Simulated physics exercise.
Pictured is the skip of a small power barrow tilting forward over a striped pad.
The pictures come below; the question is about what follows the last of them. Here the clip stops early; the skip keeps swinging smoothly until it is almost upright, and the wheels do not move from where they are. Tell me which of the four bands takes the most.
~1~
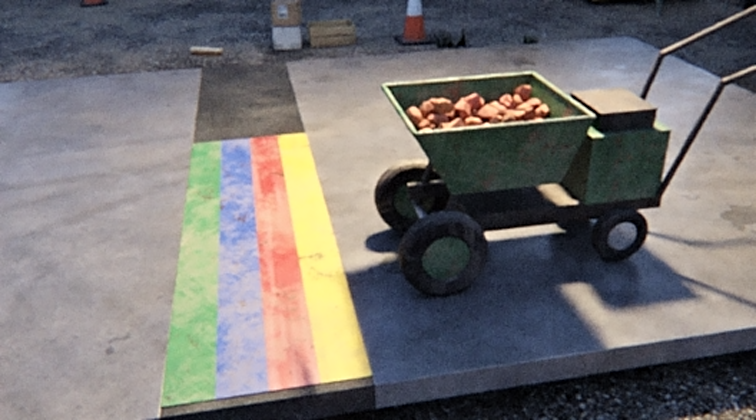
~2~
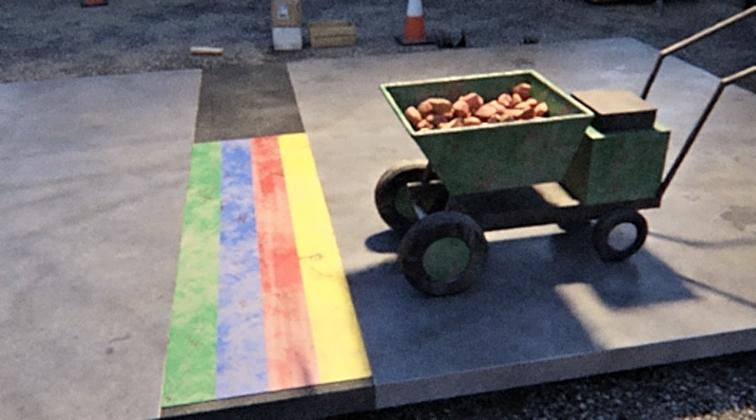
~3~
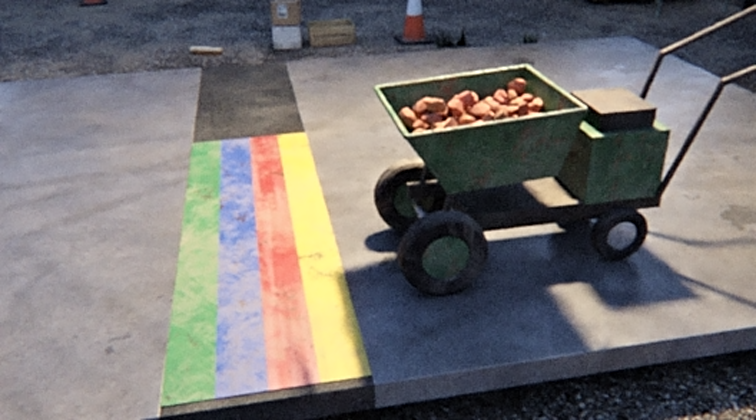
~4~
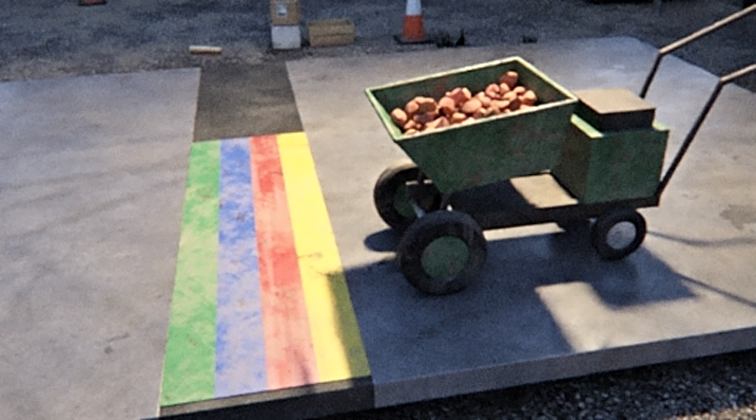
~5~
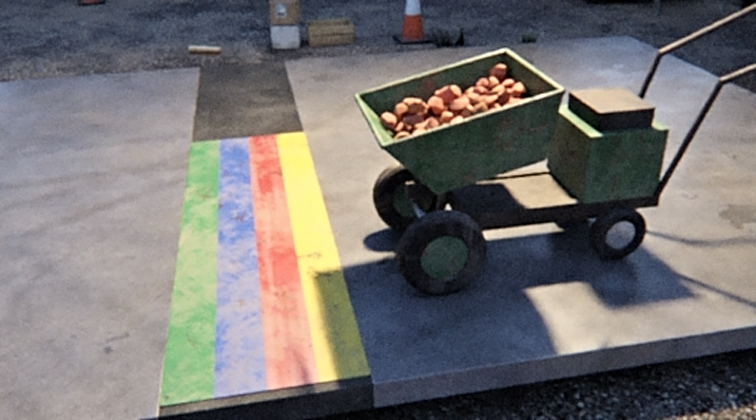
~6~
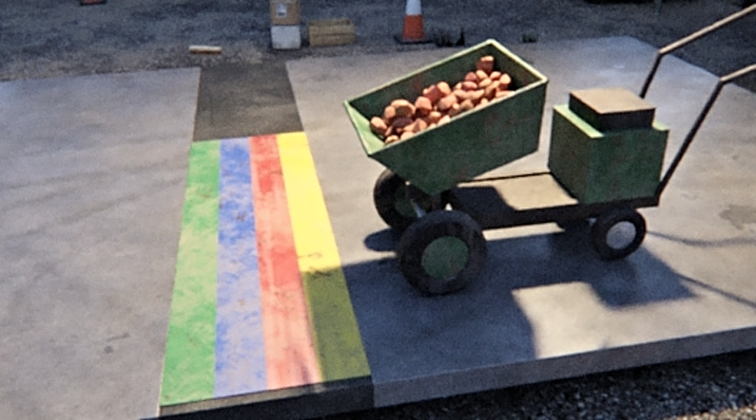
I would say the red band takes the most.
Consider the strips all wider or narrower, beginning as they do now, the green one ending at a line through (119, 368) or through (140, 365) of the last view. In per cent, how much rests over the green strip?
The first gives around 0 per cent, the second around 0 per cent.
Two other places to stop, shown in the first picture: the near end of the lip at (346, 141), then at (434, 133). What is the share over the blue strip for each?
I'd expect close to 20 per cent and then close to 10 per cent.
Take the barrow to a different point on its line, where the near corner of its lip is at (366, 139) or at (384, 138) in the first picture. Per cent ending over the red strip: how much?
Close to 0 in a hundred, and close to 20 in a hundred.
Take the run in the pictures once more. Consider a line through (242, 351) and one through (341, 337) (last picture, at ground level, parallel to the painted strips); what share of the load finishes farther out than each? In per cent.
Roughly 20 per cent, and 80 per cent.
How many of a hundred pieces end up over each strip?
Yellow strip about 5 per cent, red strip about 35 per cent, blue strip about 25 per cent, green strip about 5 per cent.
Shortly afterwards, skip tipped steeply; the whole lot in the skip.
Next, skip tipped right over; the bulk in the skip; a little over the red strip; a little over the blue strip; only a few over the green strip; only a few falling.
Some moments later, skip tipped right over; near a quarter in the skip; only a few over the yellow strip; near a third over the red strip; near a quarter over the blue strip; a little over the green strip; only a few off the paint.
In the end, skip tipped right over; near a quarter in the skip; a little over the yellow strip; near a third over the red strip; near a quarter over the blue strip; a little over the green strip; only a few off the paint.
